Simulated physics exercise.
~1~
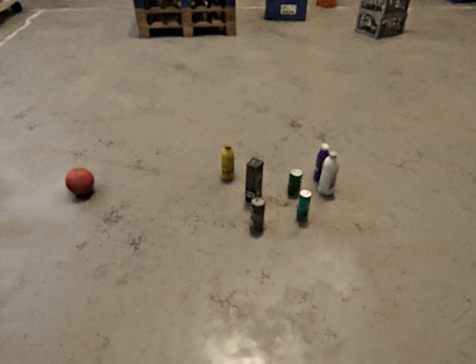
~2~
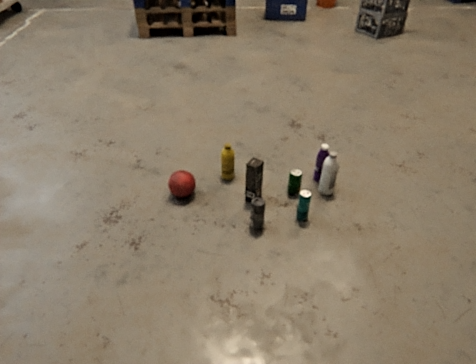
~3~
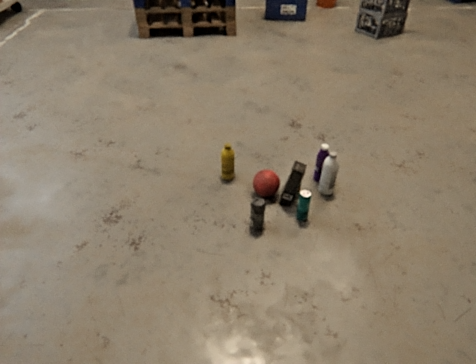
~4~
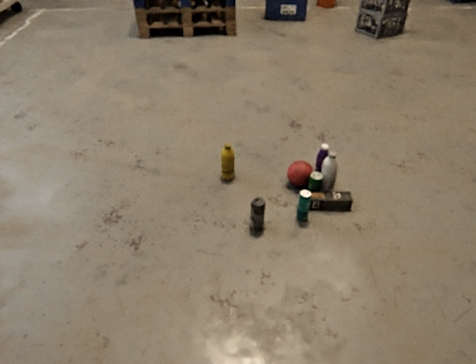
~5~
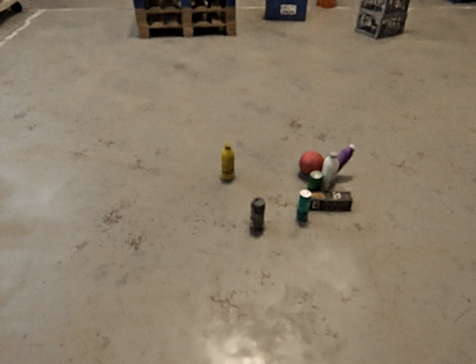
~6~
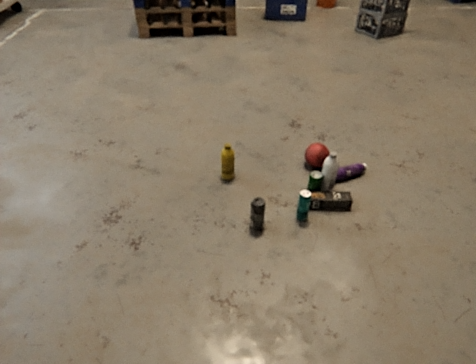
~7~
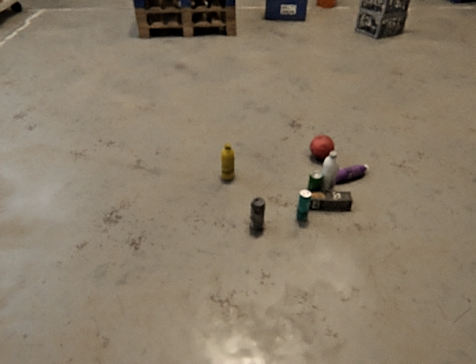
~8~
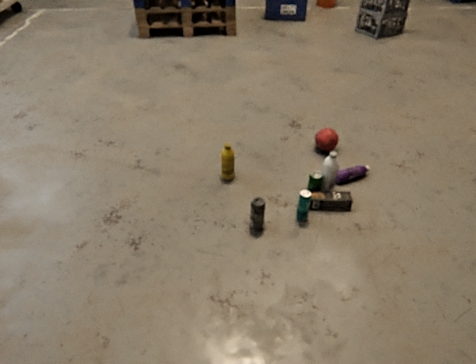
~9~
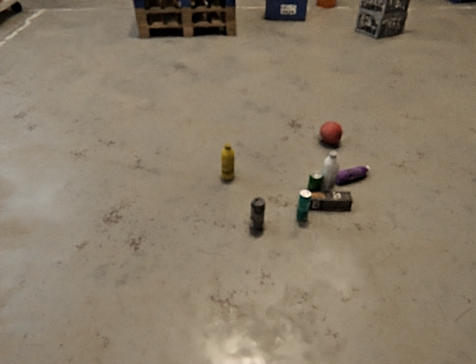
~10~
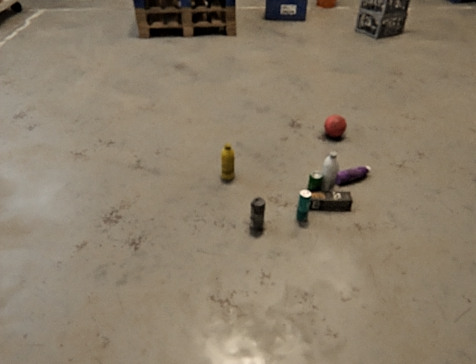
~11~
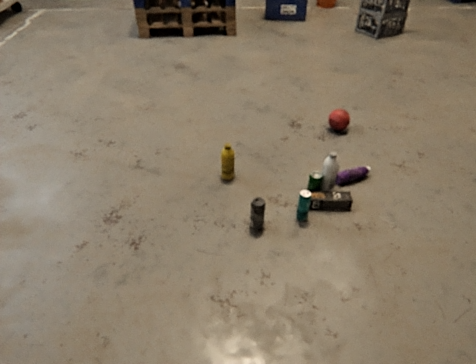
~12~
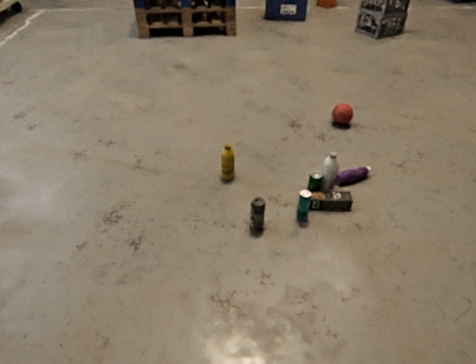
On a concrete floor, a red ball rolling right, toppling a black carton and purple bottle, then drifting away behind the upright items.
